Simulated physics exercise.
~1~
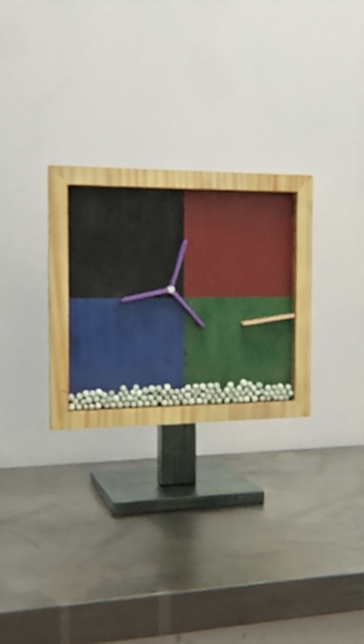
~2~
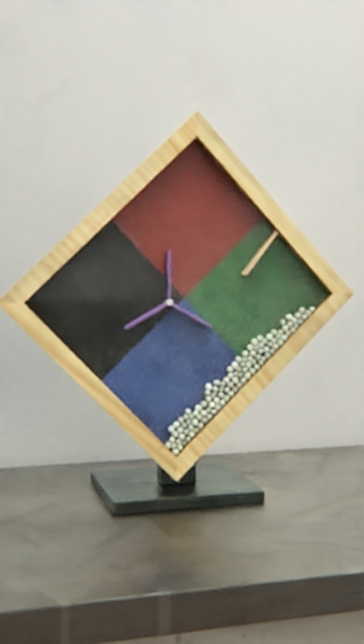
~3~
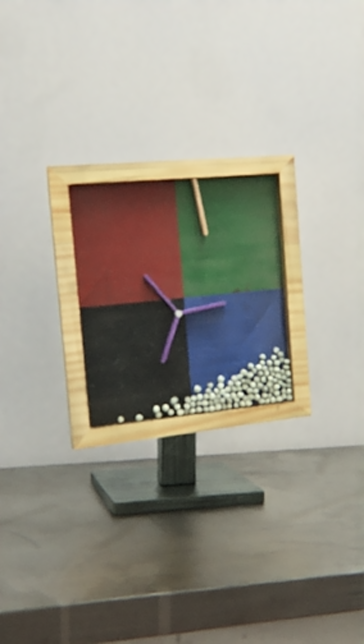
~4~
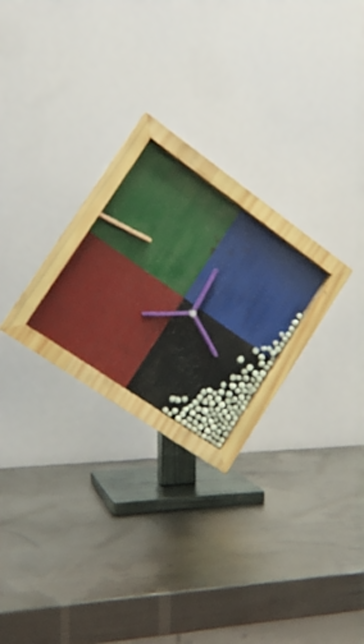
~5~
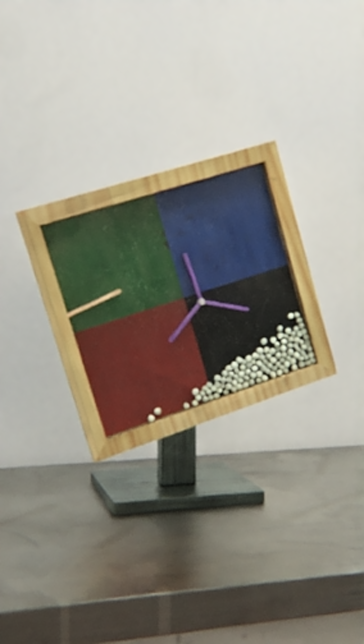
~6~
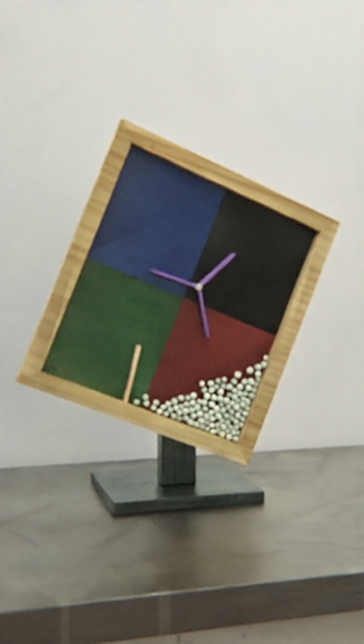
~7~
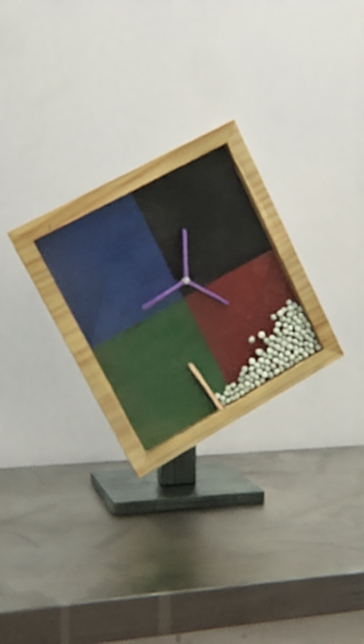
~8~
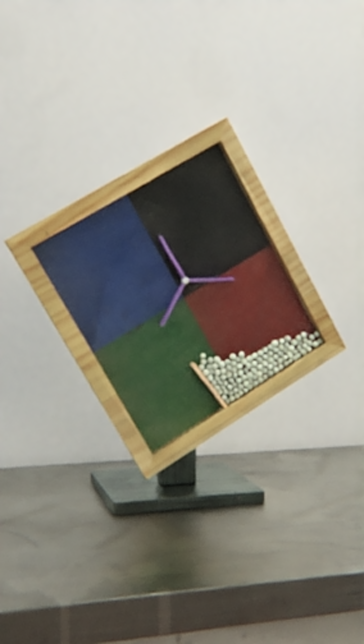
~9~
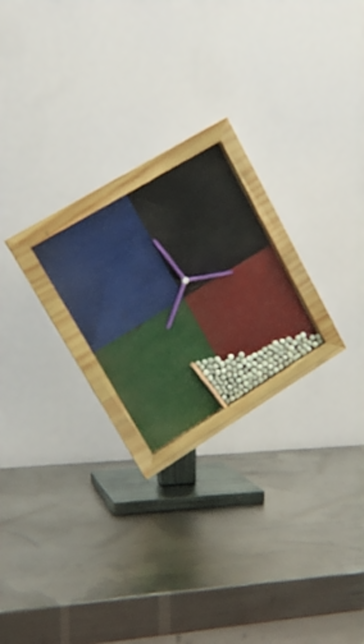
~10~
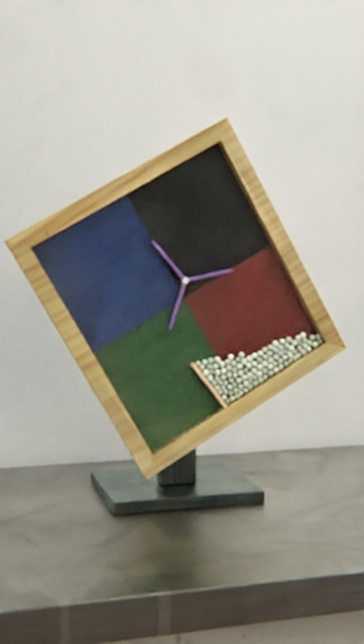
A square wooden case with four coloured quarters turned anticlockwise on its stand, its small white balls tumbling along the lower edges while a purple three-armed piece shifted about, until it stopped tilted with the balls settled mostly in red, against the wooden strip.
